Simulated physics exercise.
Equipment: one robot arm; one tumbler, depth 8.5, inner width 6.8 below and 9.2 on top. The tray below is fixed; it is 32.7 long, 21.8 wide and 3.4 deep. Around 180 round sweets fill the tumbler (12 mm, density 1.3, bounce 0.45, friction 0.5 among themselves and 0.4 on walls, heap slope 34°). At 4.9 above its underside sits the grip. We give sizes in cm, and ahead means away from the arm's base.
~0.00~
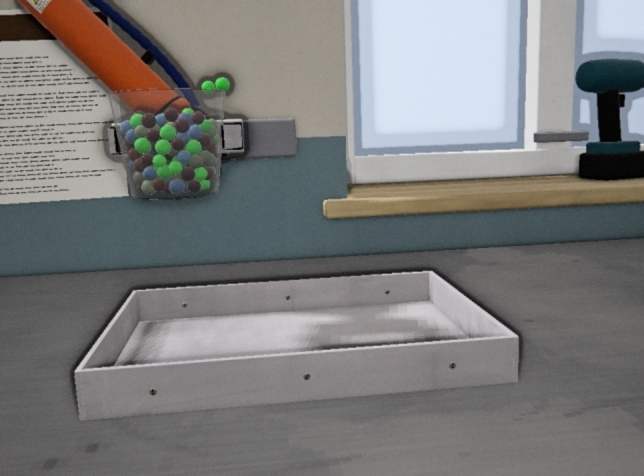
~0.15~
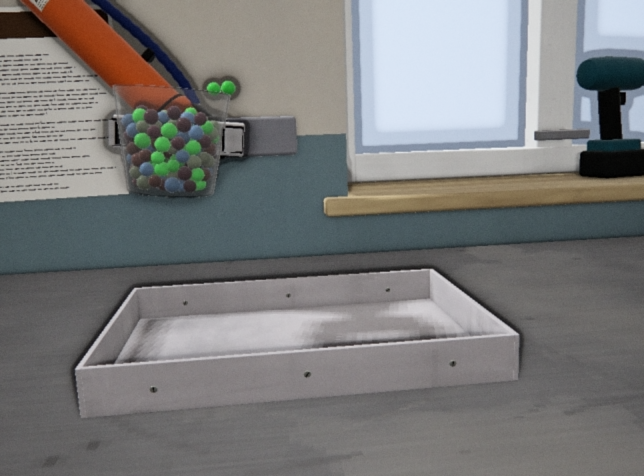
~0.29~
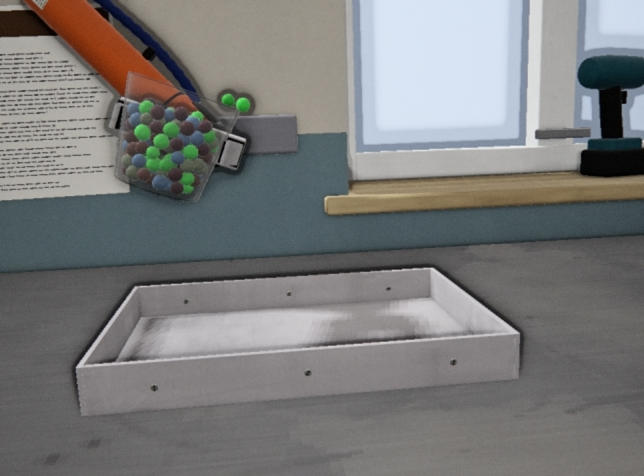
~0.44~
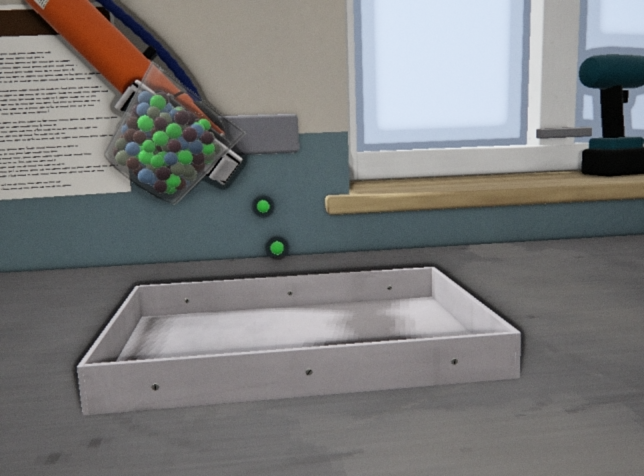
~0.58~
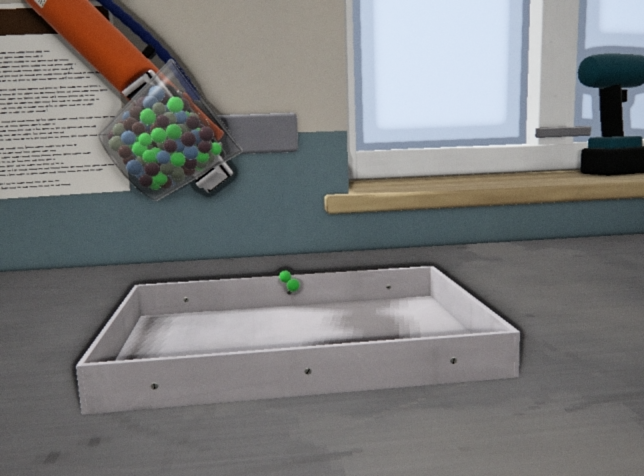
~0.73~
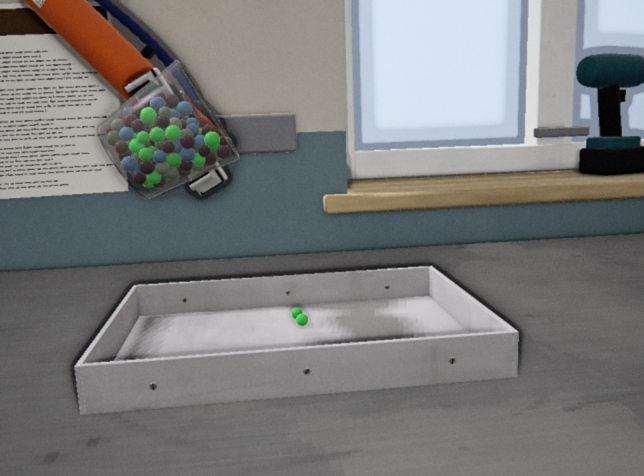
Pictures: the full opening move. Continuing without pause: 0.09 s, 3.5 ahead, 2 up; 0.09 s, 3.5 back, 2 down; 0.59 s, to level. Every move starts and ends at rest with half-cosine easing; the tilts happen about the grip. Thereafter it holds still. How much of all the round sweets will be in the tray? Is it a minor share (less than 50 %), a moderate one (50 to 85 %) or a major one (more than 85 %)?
A moderate share.
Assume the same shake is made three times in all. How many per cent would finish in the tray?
I'd expect something close to 85 per cent.
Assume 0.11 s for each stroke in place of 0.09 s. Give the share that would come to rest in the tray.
That would give around 45 per cent.
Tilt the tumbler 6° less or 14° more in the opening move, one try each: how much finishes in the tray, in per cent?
About 55 per cent for the first try and 90 per cent for the second.
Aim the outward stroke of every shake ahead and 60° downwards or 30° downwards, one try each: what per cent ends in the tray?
Near 5 and 20 percent respectively.
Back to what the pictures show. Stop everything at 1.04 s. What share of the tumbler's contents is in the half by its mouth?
Around 50 percent.
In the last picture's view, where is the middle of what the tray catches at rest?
Middle point: About (366, 328).
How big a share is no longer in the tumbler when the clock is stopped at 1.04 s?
By then near 65 % is out.
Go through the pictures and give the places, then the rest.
The first picture shows tumbler middle at (172, 146), level; upper third of the load around (171, 129), from x 130 to 225, top at y 85; 176 in the tumbler.
The second picture shows tumbler middle at (172, 144), tilted 6° forward; upper third of the load around (171, 126), from x 130 to 230, top at y 90.
The third picture shows tumbler middle at (171, 142), tilted 21° forward; upper third of the load around (169, 125), from x 130 to 245, top at y 100.
The fourth picture shows tumbler middle at (169, 140), tilted 40° forward; upper third of the load around (162, 124), from x 120 to 275, top at y 100; 174 in the tumbler, 2 in flight or on a rim.
The fifth picture shows tumbler middle at (167, 138), tilted 55° forward; upper third of the load around (159, 119), from x 115 to 295, top at y 95; 174 in the tumbler, 2 in the tray.
The sixth picture shows tumbler middle at (165, 137), tilted 61° forward; upper third of the load around (159, 123), from x 115 to 300, top at y 100; 174 in the tumbler, 2 in the tray.
By 1.04 s, tilted 54° forward, highest piece 20 above the table; 94 in the tray, 60 in the tumbler, 22 in flight or on a rim.
By 1.35 s, tilted 10° forward, highest piece 22 above the table; 116 in the tray, 58 in the tumbler, 2 on the table or floor.
By 1.70 s, level, highest piece 20 above the table; 116 in the tray, 58 in the tumbler, 2 on the table or floor.
By 2.75 s, level, highest piece 19 above the table; 116 in the tray, 58 in the tumbler, 2 on the table or floor.
Final count, 116 in the tray, 58 in the tumbler, 2 on the table or floor. That is 66 % in the tray.
